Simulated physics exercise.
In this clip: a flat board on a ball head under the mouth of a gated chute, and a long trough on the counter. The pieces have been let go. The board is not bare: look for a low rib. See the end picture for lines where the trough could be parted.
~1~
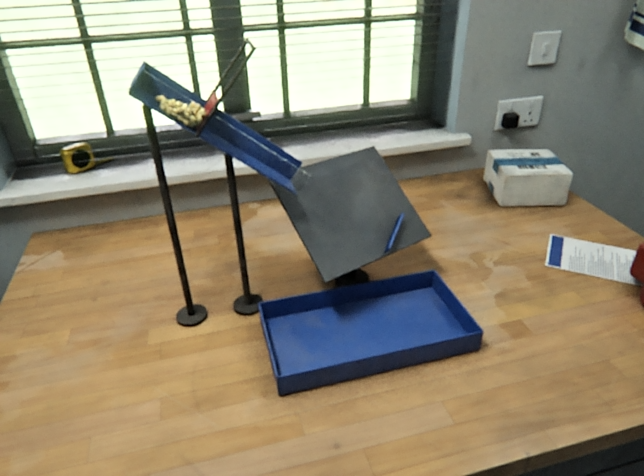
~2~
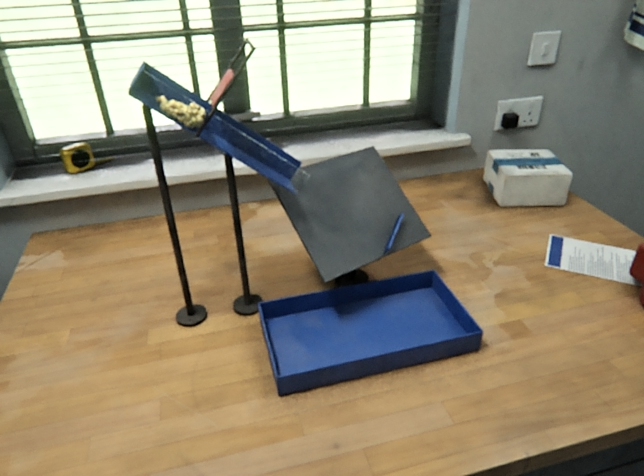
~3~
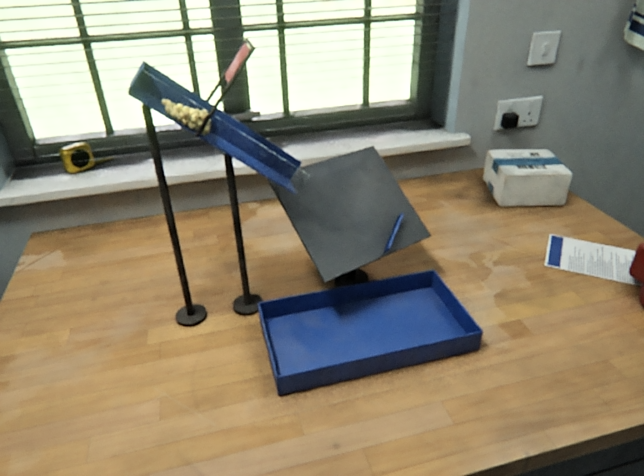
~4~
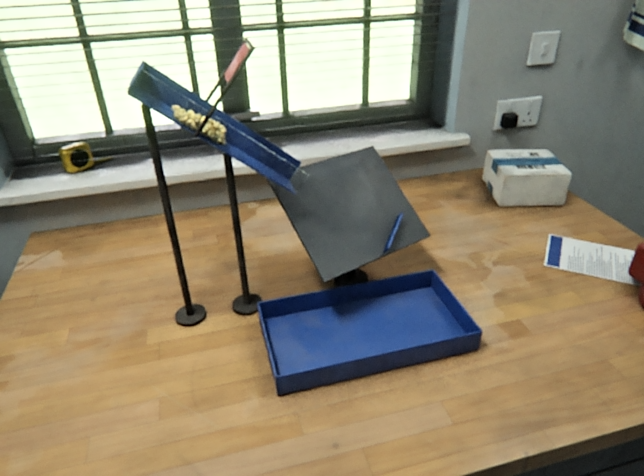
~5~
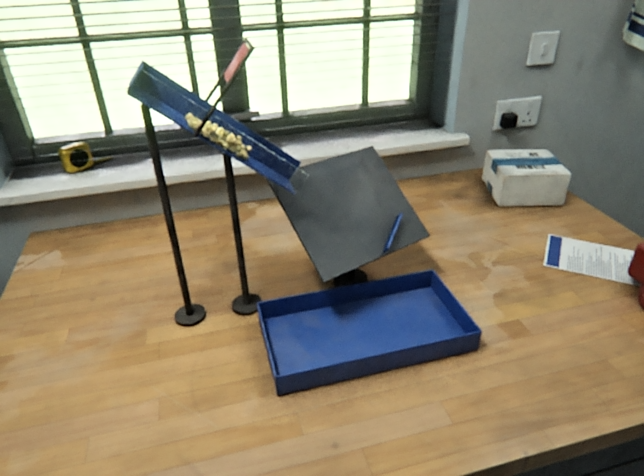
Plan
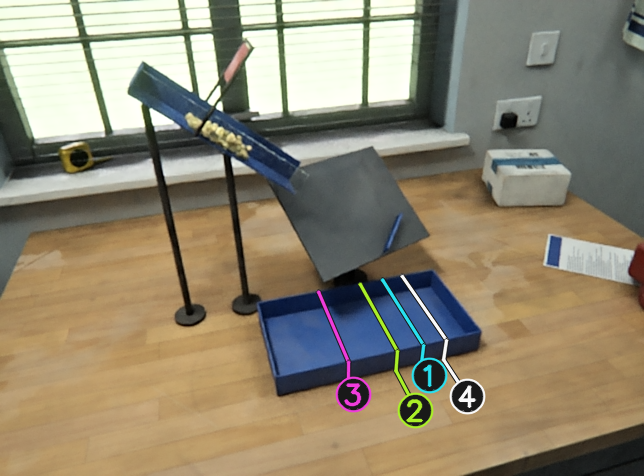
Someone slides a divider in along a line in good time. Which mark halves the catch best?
Line 1 does it best.
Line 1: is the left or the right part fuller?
More lands on the left.
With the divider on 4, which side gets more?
Left.
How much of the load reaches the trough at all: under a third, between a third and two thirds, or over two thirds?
Over two thirds.
On the marked copy, line 1 crosses the front rim at (423, 344); line 2 crosses the front rim at (397, 350); line 3 crosses the front rim at (348, 361); line 4 crosses the front rim at (445, 339).
With 1, of what is caught, most on the left of the divider, about a quarter on the right.
With 2, of what is caught, a stray few on the left of the divider, nearly all on the right.
With 3, of what is caught, none on the left of the divider, all on the right.
With 4, of what is caught, nearly all on the left of the divider, a small part on the right.
